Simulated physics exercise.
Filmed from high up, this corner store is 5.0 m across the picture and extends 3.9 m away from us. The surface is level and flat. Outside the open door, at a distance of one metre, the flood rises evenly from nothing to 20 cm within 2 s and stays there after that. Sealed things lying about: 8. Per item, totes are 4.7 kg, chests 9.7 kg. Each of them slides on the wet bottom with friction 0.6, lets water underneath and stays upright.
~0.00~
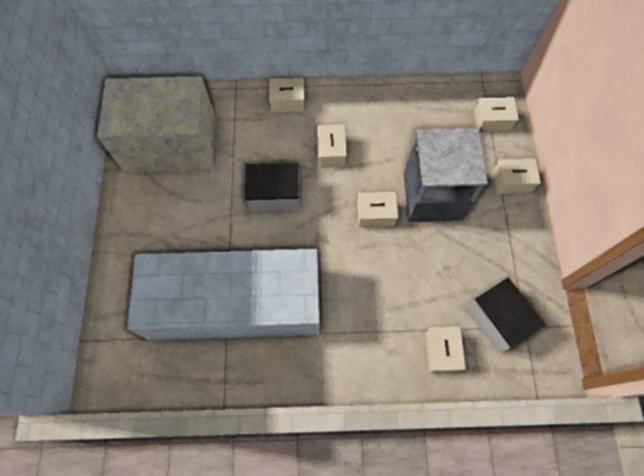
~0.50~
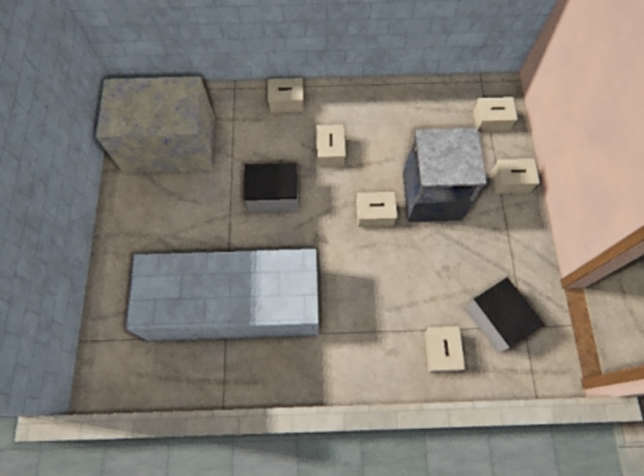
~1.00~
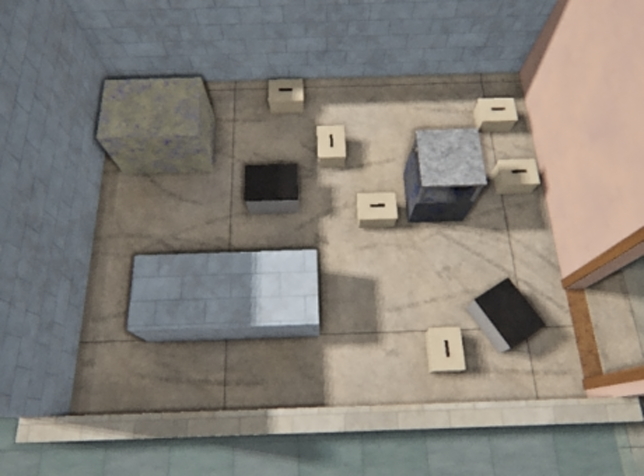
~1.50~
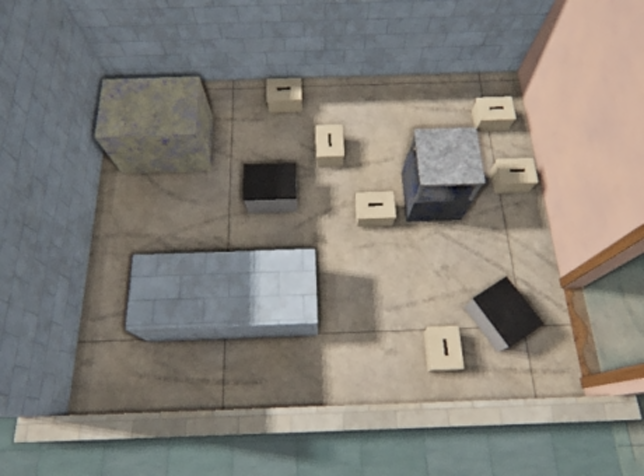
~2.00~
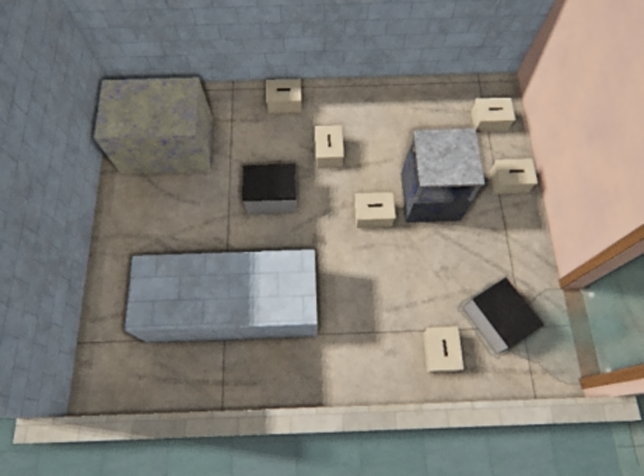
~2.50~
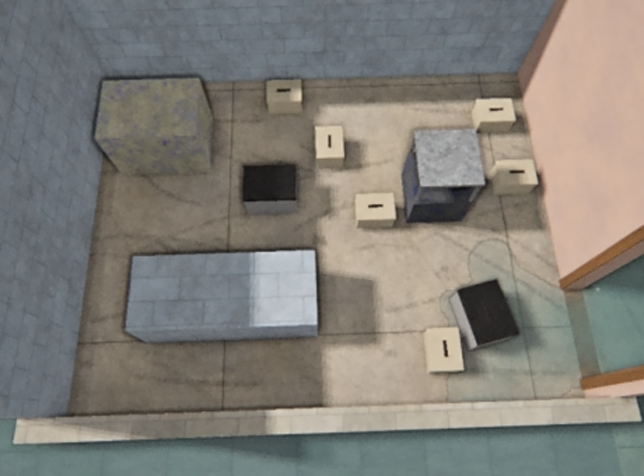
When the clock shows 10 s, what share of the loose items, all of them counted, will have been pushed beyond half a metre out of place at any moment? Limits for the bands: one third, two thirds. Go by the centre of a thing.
Band: Middle, one third to two thirds.
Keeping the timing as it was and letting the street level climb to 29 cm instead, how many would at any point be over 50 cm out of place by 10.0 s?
Then the count would be 6.
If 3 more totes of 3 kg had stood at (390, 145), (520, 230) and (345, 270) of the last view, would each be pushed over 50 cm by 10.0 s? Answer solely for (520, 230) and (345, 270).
First one stays within it, second one goes beyond it.
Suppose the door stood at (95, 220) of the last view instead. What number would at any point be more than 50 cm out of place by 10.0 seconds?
Count: 7.
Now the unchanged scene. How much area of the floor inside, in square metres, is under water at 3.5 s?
Roughly 5.0 m2 of it is wet.
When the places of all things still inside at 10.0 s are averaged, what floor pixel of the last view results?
The average lands around (337, 135).
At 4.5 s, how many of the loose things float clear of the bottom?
Answer: 2.
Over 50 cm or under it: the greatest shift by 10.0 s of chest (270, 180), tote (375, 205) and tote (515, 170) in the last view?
In turn: Above the mark, above the mark, below the mark.
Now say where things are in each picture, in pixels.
A chest at (511, 311) rests on the ground; a tote at (332, 140), on the bottom; 0.0 m2 under water; 0 of 8 have shifted, in the first frame.
A chest at (510, 311), on the bottom; a tote at (331, 141), on the bottom; water covers 0.0 m2; 0 of 8 have shifted, in the second frame.
A chest at (511, 312) rests on the ground; a tote at (331, 141), on the bottom; 0.0 m2 under water; 0 of 8 have shifted, in the third frame.
A chest at (509, 310), on the bottom; a tote at (330, 140), on the bottom; water covers 0.0 m2; 0 of 8 have shifted, in the fourth frame.
A chest at (508, 311) rests on the ground; a tote at (329, 141) rests on the ground; 0.4 m2 under water; 0 of 8 have shifted, in the fifth frame.
A chest at (488, 311), on the bottom, 19 cm from its start; a tote at (330, 142), on the bottom; water covers 1.4 m2; 1 of 8 have shifted, in the sixth frame.
After 3.5 s 2 of 8 are over 50 cm from their spots; 0 afloat.
After 4.5 s 2 of 8 are over 50 cm from their spots; 2 afloat.
After 7.0 s 3 of 8 are over 50 cm from their spots; 1 afloat.
After 10.0 s 5 of 8 are over 50 cm from their spots, and 5 have been at some point; 4 afloat.
